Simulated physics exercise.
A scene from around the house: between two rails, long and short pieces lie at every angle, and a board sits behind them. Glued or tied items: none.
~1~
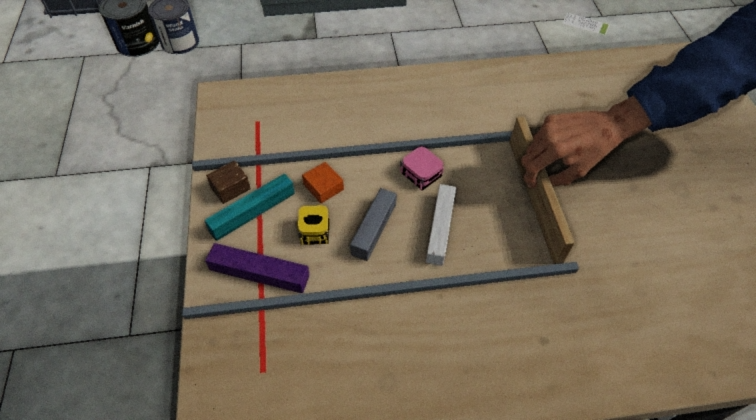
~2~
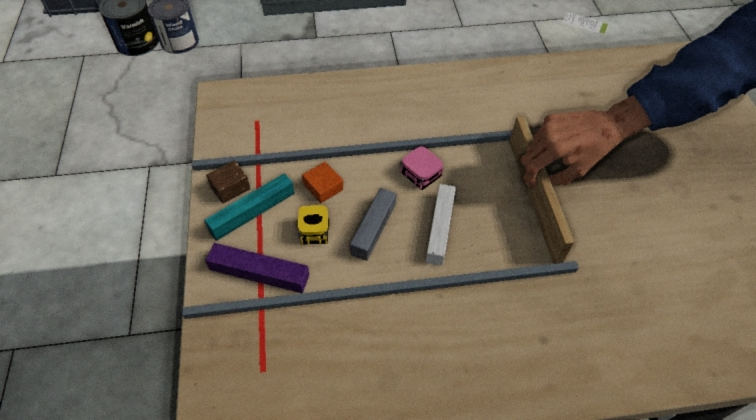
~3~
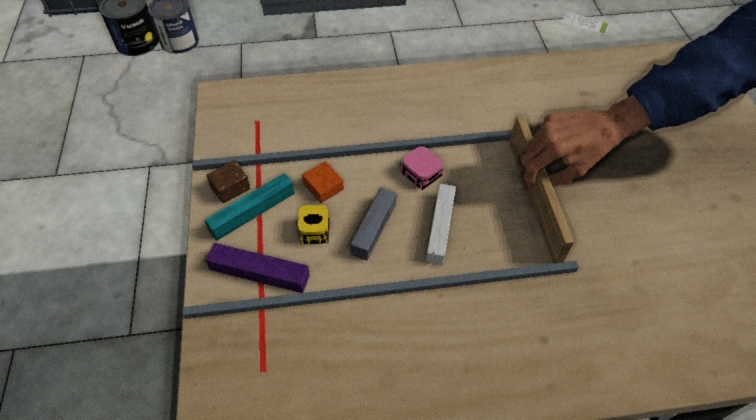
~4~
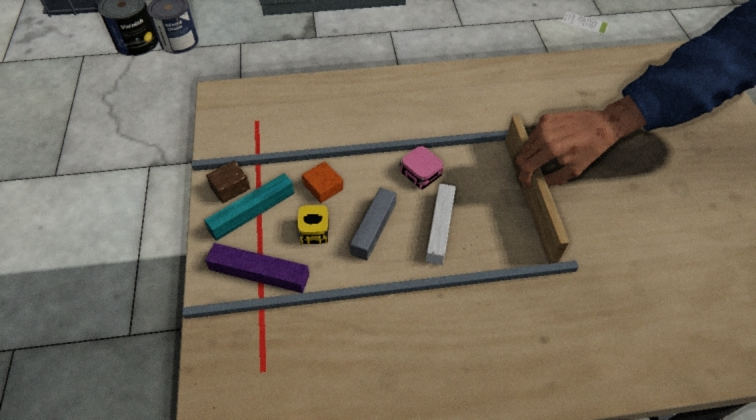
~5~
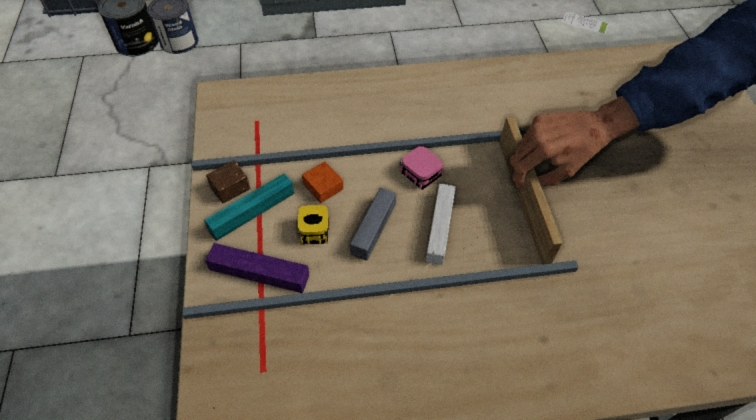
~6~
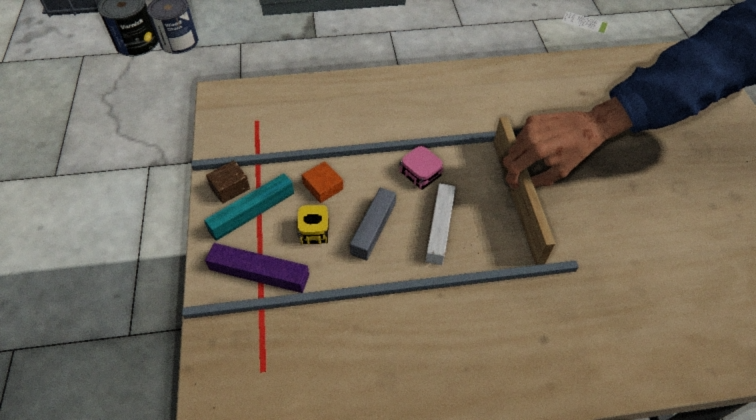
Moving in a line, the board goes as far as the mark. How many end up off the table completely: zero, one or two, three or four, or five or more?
One or two.
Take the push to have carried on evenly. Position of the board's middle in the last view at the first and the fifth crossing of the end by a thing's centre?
First about (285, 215), next about (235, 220).
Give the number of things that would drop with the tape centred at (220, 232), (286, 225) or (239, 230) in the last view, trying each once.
Per try in turn: 5, 0, 3.
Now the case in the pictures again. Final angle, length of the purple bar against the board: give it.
It is near 55° out of line.
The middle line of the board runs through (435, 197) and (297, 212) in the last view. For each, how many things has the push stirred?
Counts: 2 / 8.
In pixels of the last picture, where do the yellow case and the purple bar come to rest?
In the last view, the middles sit near (207, 237) and near (193, 272).
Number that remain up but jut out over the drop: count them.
You'd get 1.
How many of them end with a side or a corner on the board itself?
Counting them up gives 2.
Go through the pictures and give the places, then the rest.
In the first frame, brown block (229, 182); turquoise stick (251, 207); purple bar (258, 268); board (539, 187); tape (260, 228).
In the second frame, turquoise stick (251, 206); orange block (323, 182).
In the third frame, purple bar (258, 268); grey stick (374, 223).
In the fourth frame, brown block (229, 182); board (534, 186).
In the fifth frame, turquoise stick (251, 206); yellow case (314, 225).
In the sixth frame, brown block (228, 182); turquoise stick (251, 206); purple bar (258, 268); board (521, 188); tape (259, 228).
Soon after, none off yet; brown block at rest near (228, 182); turquoise stick at rest near (251, 206); purple bar at rest near (258, 268).
Then, none off yet; brown block moved a little near (214, 178); turquoise stick moved a little near (202, 220); purple bar moved a little near (233, 269).
At rest, the number that fall off is one or two; fallen, turquoise stick and brown block.
